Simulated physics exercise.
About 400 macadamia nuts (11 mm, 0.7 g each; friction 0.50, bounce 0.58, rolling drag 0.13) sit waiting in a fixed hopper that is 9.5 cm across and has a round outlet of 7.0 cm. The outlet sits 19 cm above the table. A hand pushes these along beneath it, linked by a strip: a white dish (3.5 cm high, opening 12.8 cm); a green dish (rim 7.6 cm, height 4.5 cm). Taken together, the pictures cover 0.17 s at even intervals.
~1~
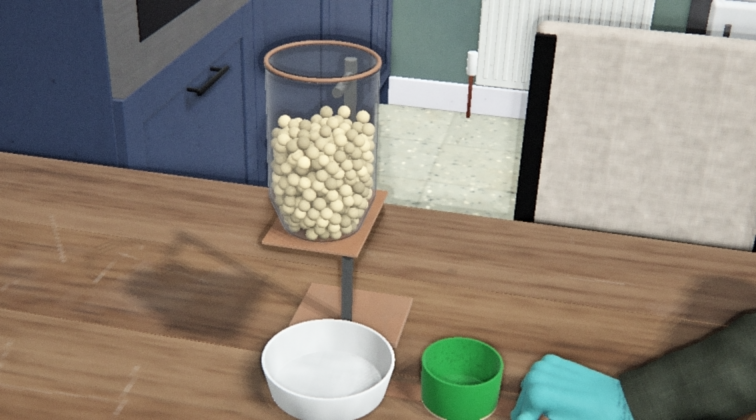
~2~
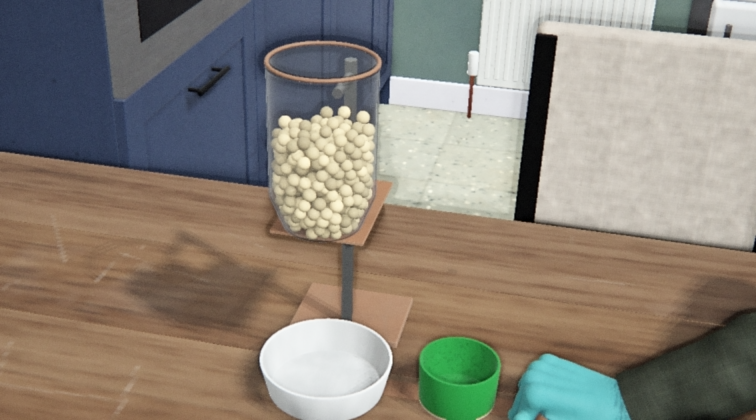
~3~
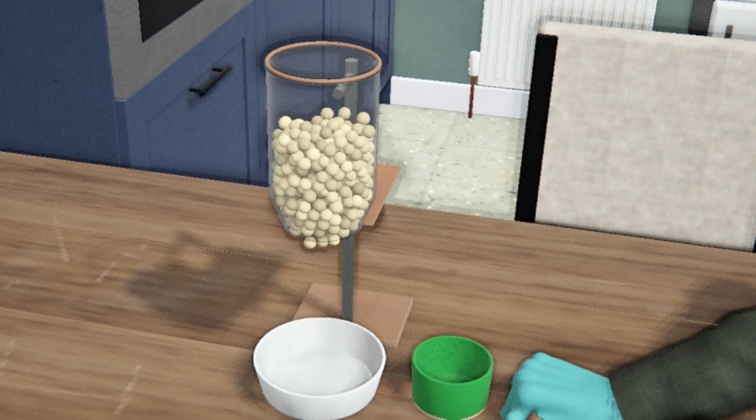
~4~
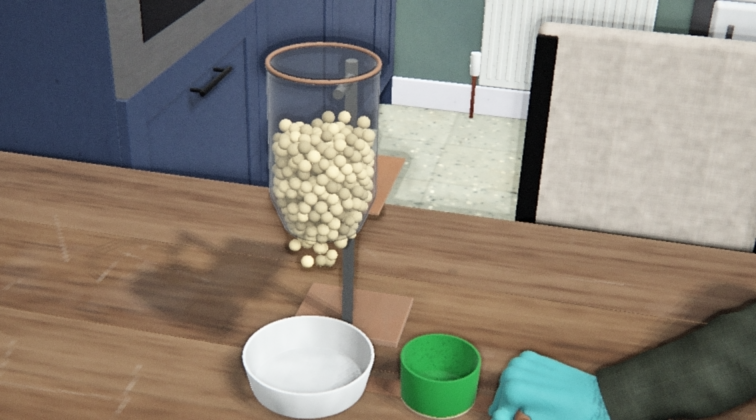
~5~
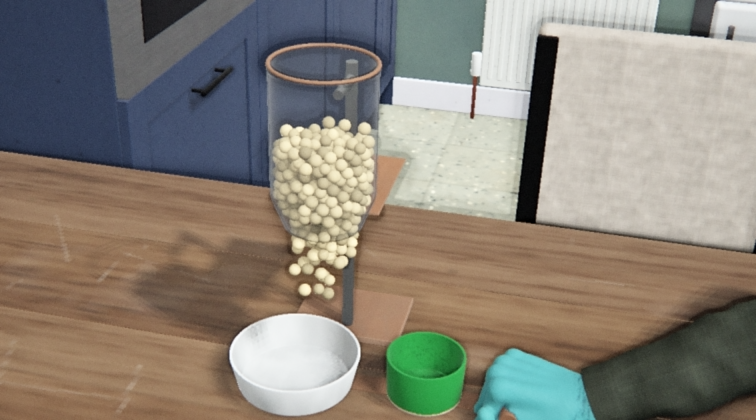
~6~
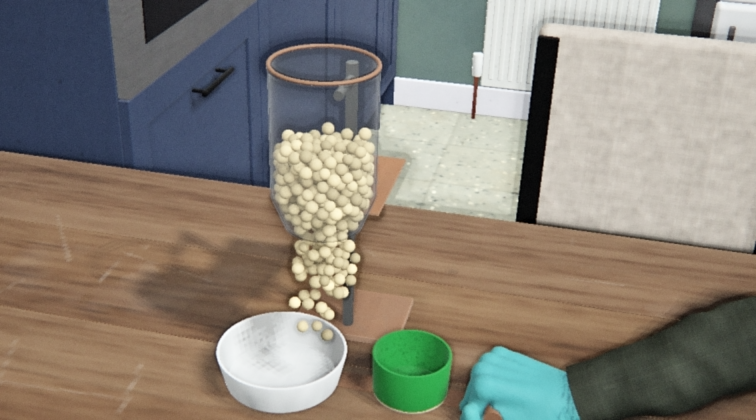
Kitchen table, a plate sliding from beneath a clear container and pale balls dropping as a gloved hand shifts two dishes left.
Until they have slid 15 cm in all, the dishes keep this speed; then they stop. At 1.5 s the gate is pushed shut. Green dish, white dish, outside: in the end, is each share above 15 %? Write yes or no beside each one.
Green dish yes, white dish no, outside yes.
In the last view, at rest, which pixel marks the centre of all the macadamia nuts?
Their centre ends up around (309, 373) in the last view.
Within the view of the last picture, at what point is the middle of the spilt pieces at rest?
Around (294, 392).
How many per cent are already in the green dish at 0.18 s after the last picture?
Close to 20 in a hundred by then.
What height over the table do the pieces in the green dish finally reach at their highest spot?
Some 7.0 cm.
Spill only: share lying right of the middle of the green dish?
Roughly 50 percent.
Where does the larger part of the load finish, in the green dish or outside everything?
Result: Larger amount outside everything.
Then, 0.18 s after the last picture, outside 20 %, white dish 5 %, hopper 35 %, green dish 20 %, in the air 25 %; middle of all pieces on or above the table near (315, 288).
Then, 0.34 s after the last picture, outside 25 %, white dish 5 %, green dish 50 %, in the air 25 %; middle of all pieces on or above the table near (304, 341).
Then, 0.50 s after the last picture, outside 45 %, white dish 5 %, green dish 45 %, in the air 5 %; middle of all pieces on or above the table near (302, 361).
Then, 0.64 s after the last picture, outside 50 %, white dish 5 %, green dish 40 %; middle of all pieces on or above the table near (303, 367).
In the end, outside 55 %, white dish 5 %, hopper 0 %, green dish 40 %.
